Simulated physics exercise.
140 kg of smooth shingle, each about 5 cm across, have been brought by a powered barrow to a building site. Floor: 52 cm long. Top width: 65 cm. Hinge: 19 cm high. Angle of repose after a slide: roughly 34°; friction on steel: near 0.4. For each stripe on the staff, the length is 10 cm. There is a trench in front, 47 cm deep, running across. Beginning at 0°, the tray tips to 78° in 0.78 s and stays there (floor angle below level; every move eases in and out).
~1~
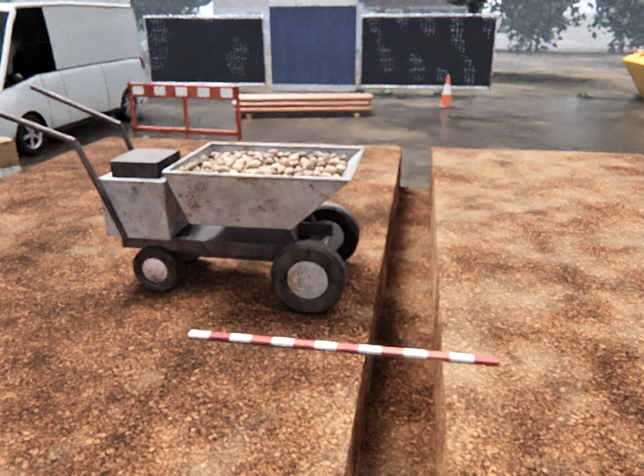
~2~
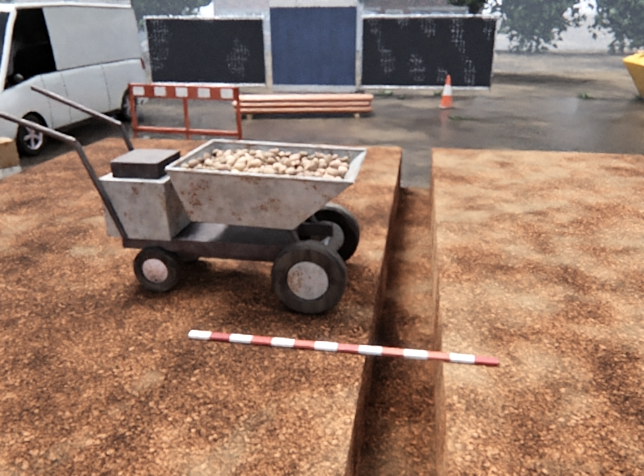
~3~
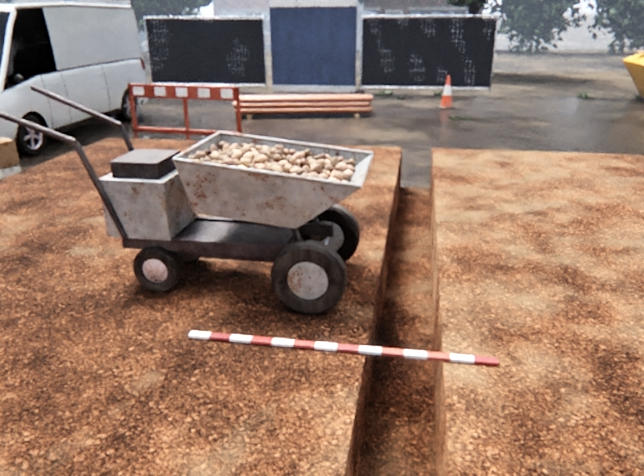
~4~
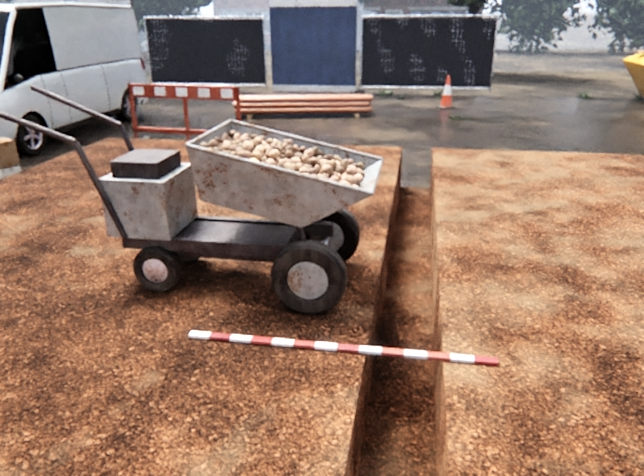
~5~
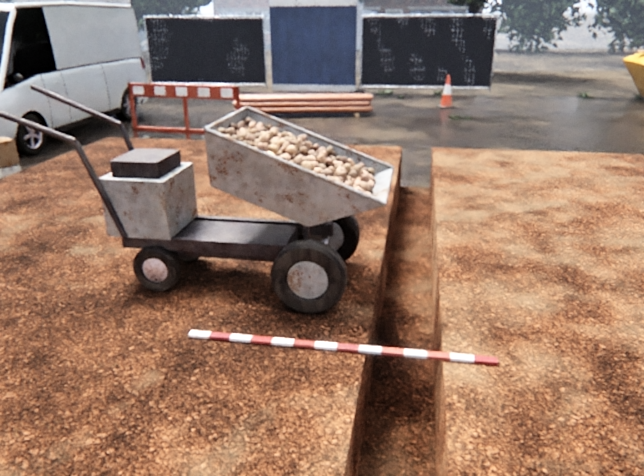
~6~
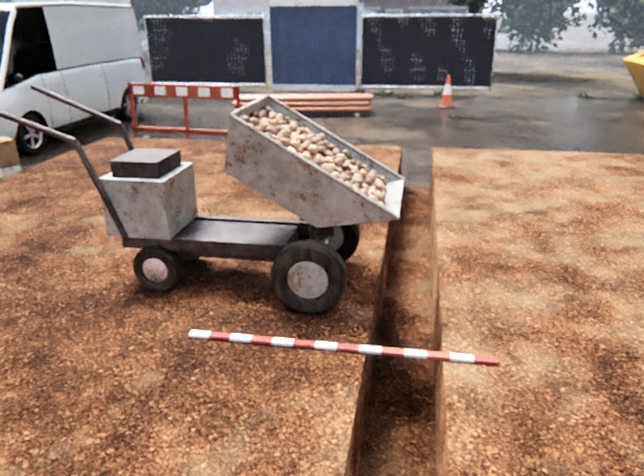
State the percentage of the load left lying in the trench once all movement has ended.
The share left there is about 25 per cent.
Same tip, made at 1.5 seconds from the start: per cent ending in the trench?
Then roughly 30 percent.
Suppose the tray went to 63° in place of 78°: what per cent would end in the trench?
It would be close to 20 percent.
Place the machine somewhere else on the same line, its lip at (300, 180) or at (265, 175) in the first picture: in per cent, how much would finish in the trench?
90 % and 85 %.
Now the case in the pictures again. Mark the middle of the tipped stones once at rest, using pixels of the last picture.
Centre estimate: Around (498, 295).
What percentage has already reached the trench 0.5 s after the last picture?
15 per cent, give or take.
Then, 0.2 s after the last picture the floor is at 65°, 100 % in the tray; the foremost stones are at (429, 254).
Then, 0.5 s after the last picture the floor is at 78°, 40 % in the tray, 13 % in the trench, 47 % past the trench; the foremost stones are at (543, 295).
Then, 0.9 s after the last picture the floor is at 78°, 0 % in the tray, 23 % in the trench, 76 % past the trench; the foremost stones are past the picture's edge.
Then, 2.9 s after the last picture the floor is at 78°, 0 % in the tray, 25 % in the trench, 75 % past the trench; the foremost stones are past the picture's edge.
